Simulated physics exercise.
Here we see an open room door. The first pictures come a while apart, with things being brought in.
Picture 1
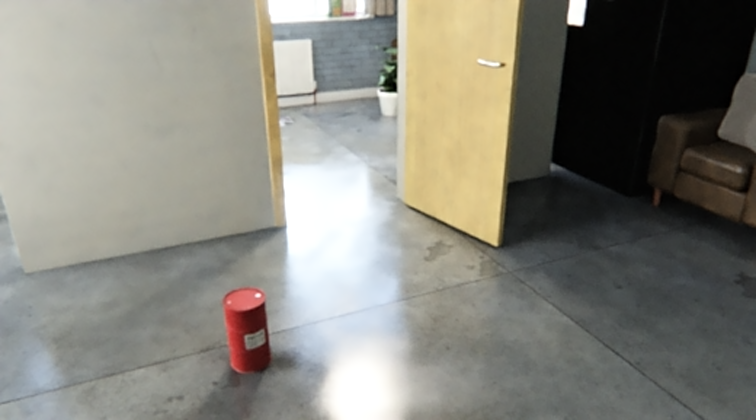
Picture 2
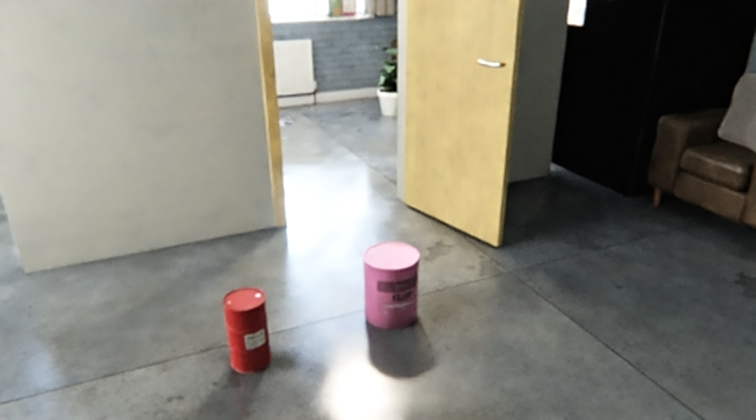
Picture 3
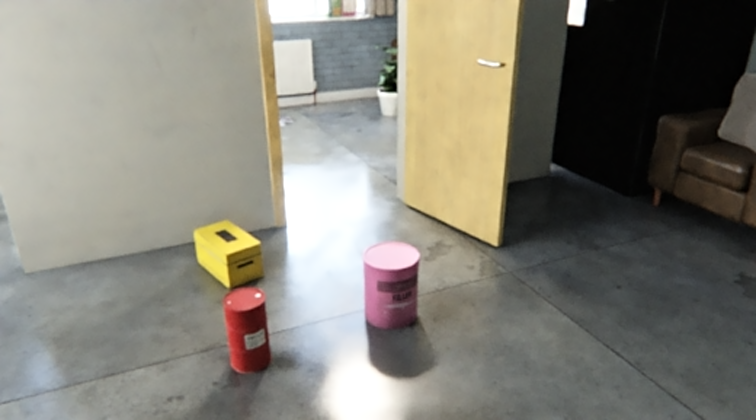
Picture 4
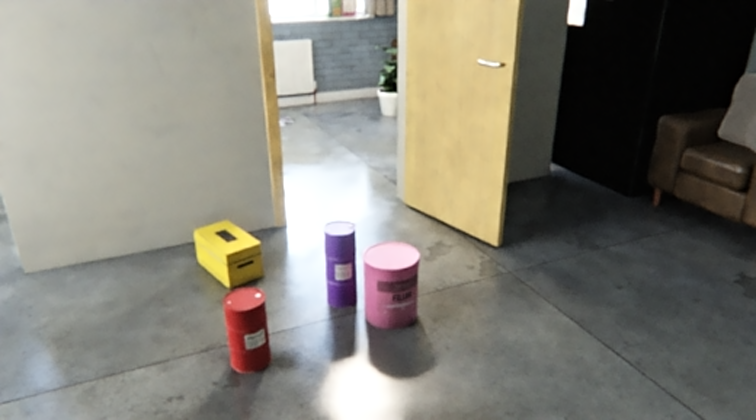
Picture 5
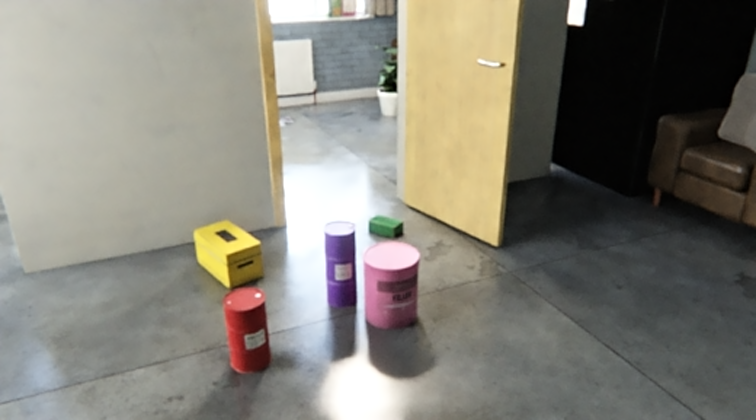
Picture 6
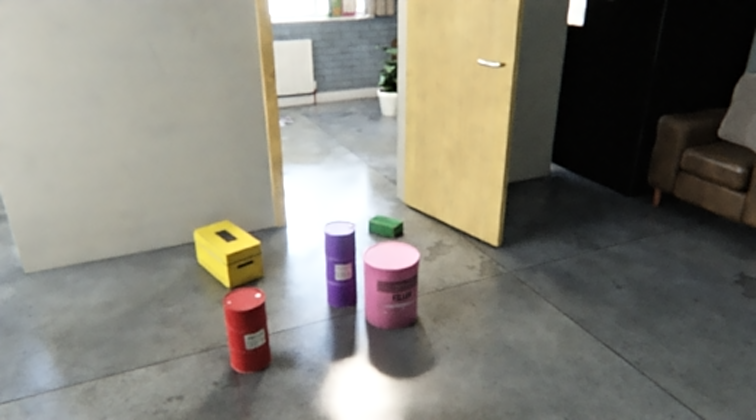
In an open doorway room, pink, yellow, purple and green containers appear beside a red canister.
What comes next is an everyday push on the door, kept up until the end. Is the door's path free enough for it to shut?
Sure enough, the door completes its swing here.
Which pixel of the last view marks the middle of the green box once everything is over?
In the last picture, near pixel (312, 203).
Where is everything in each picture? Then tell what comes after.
Door wide open and still, in the first picture.
Door wide open and still; pink pail (391, 285); red canister (248, 330), in the second picture.
Door wide open and still; yellow toolbox (229, 253), in the third picture.
Door wide open and still; pink pail (391, 285); red canister (248, 330), in the fourth picture.
Door wide open and still; yellow toolbox (229, 253); purple canister (341, 265), in the fifth picture.
Door wide open and still; green box (385, 226); pink pail (391, 285), in the sixth picture.
Then, 0.70 s later than the last frame, door 70° open.
Then, 1.10 s later than the last frame, door 36° open; green box moved about its own width near (352, 223).
Then, 1.30 s later than the last frame, door 19° open; green box moved well along near (332, 217).
Then, 1.50 s later than the last frame, door 1° open; green box moved well along near (318, 208).
When it is over, door 0° open; moved from the start, green box; the other 4 as before. End places, in pixels of the last picture, green box near (312, 203).
